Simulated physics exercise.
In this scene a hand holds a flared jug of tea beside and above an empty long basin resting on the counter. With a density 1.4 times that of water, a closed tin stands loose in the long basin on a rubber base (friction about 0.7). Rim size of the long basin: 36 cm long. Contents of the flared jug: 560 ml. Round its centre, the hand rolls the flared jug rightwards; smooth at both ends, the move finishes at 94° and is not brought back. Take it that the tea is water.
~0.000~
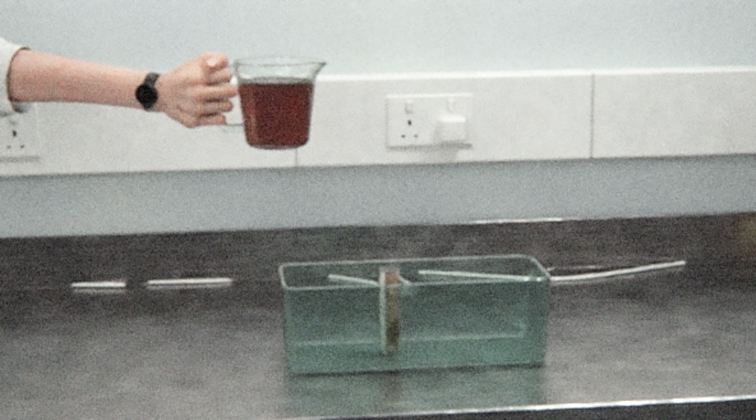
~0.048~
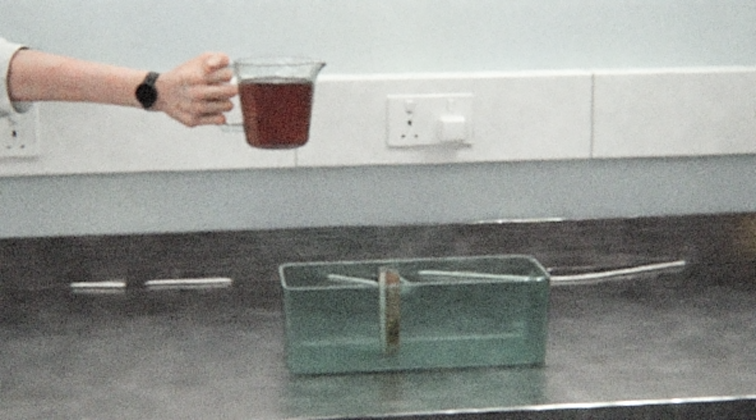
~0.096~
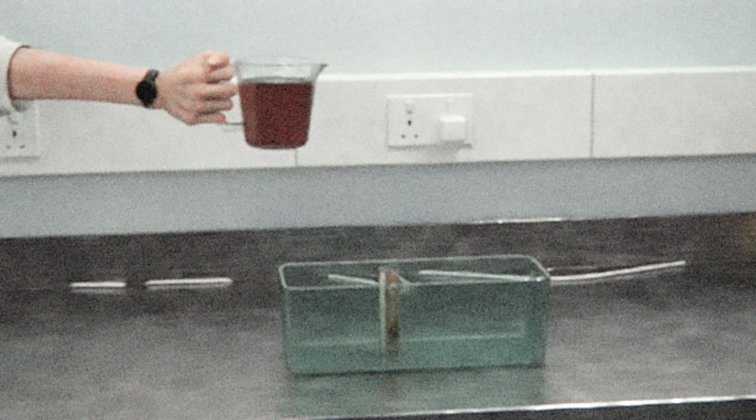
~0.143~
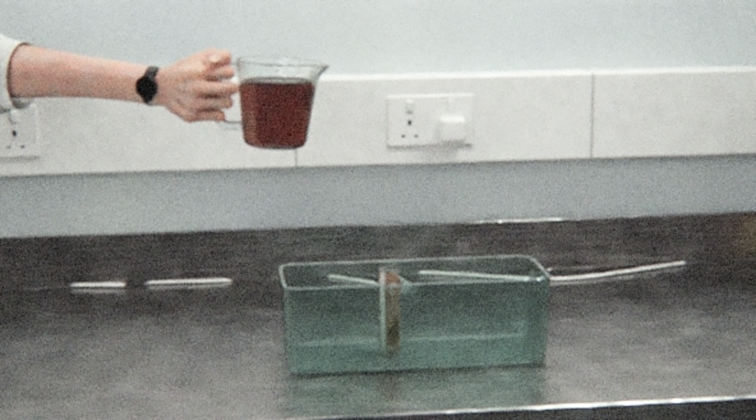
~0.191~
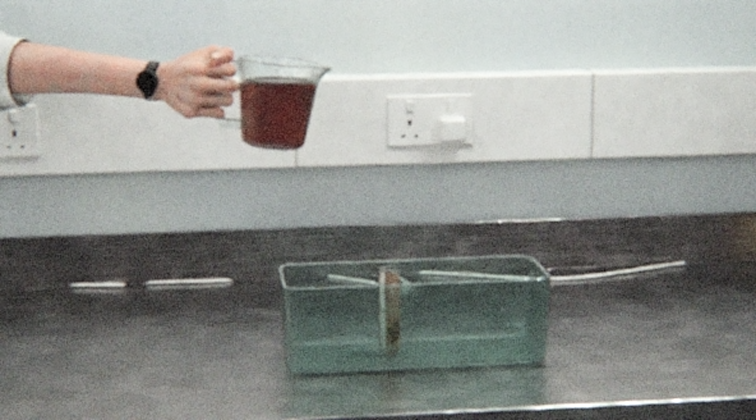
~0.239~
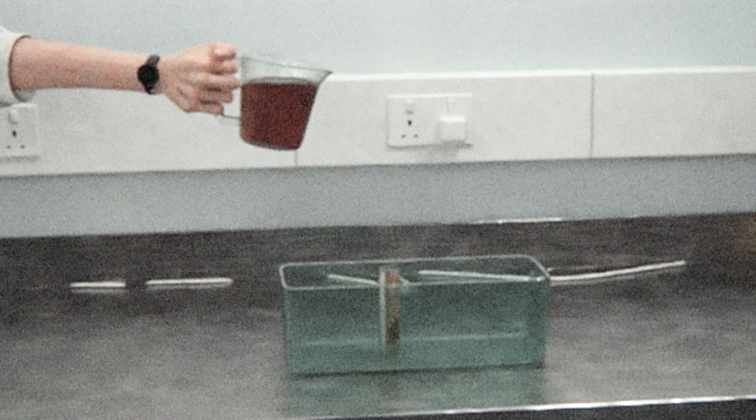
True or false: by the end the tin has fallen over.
False.
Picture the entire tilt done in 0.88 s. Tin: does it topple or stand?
In that case the tin stays vertical.
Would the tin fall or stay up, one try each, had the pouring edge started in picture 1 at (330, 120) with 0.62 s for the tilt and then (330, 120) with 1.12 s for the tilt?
In the first try it comes down; in the second it comes down.
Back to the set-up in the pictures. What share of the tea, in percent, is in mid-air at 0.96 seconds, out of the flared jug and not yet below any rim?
36 per cent or so.
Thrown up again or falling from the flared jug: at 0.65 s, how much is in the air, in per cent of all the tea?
Close to 14 in a hundred.
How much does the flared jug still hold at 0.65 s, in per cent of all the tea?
Roughly 86 per cent.
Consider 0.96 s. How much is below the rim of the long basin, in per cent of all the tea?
Near 30 per cent of the total.
Then, 0.65 s in, the tilt is 59° and 86 per cent is still to pour; the tin stands where it began.
Then, 0.96 s in, the tilt is 89° and 34 per cent is still to pour; the tin stands where it began.
Then, 1.27 s in, the tilt is 94° and 5 per cent is still to pour; the tin stands where it began.
Then, 1.62 s in, the tilt is 94° and 0 per cent is still to pour; the tin stands where it began.
Finally, the tin stands where it began.
